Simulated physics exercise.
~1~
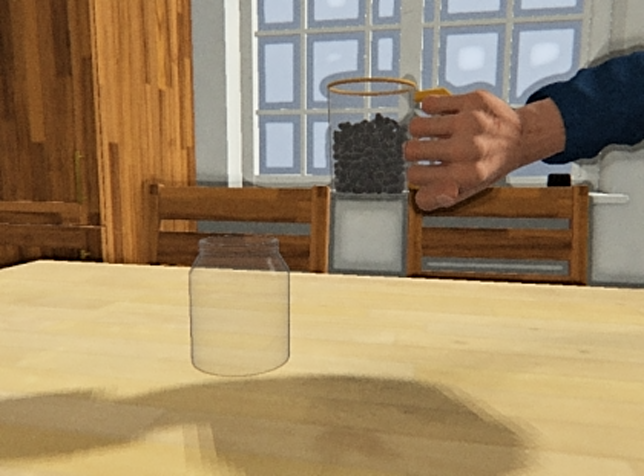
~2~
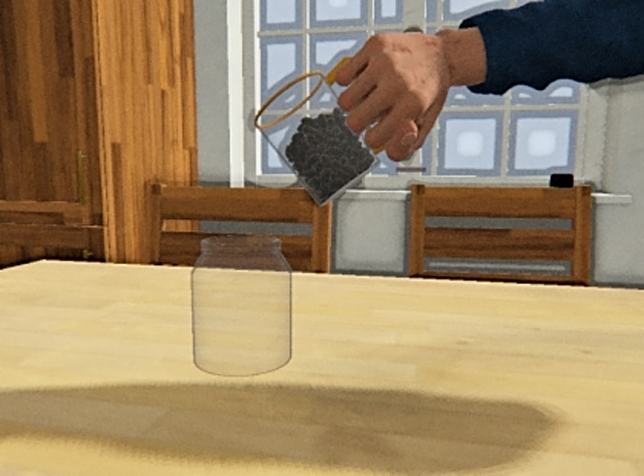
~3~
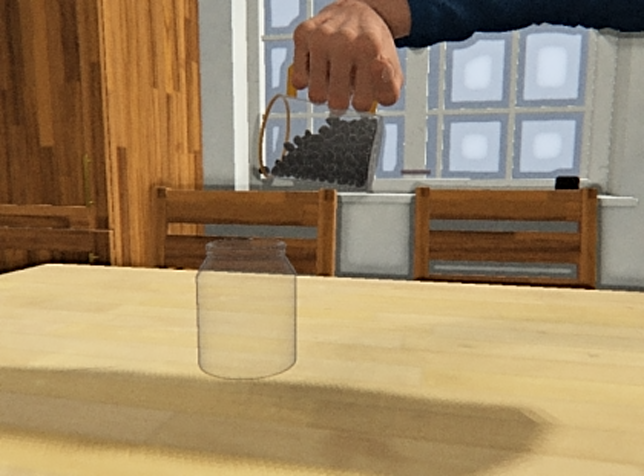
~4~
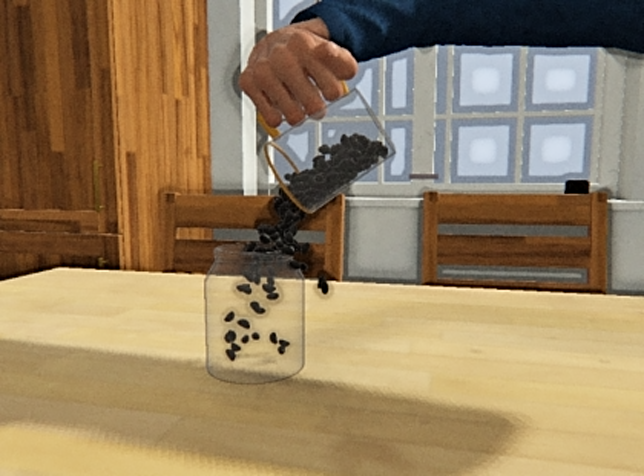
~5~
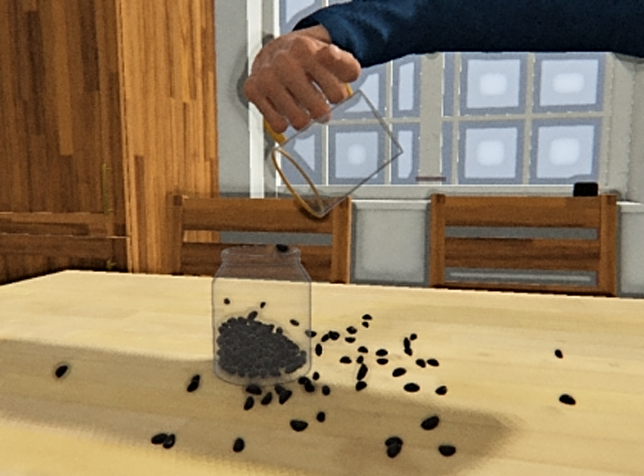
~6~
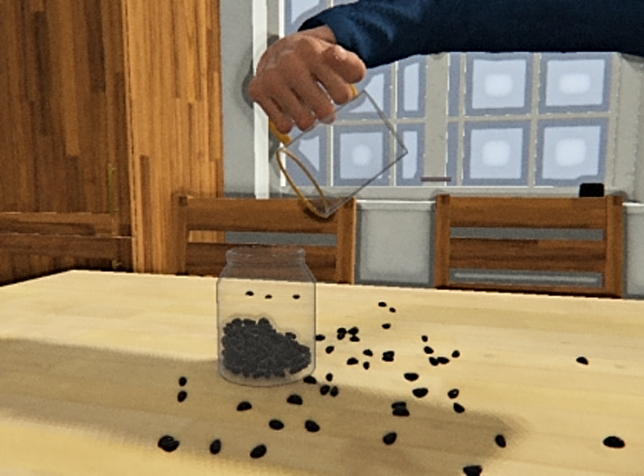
On a wooden table in a room with chairs and a window, a hand moves a clear measuring cup of black beans left and tips it over a glass jar, emptying it; most beans settle in the jar, while others lie scattered across the tabletop.
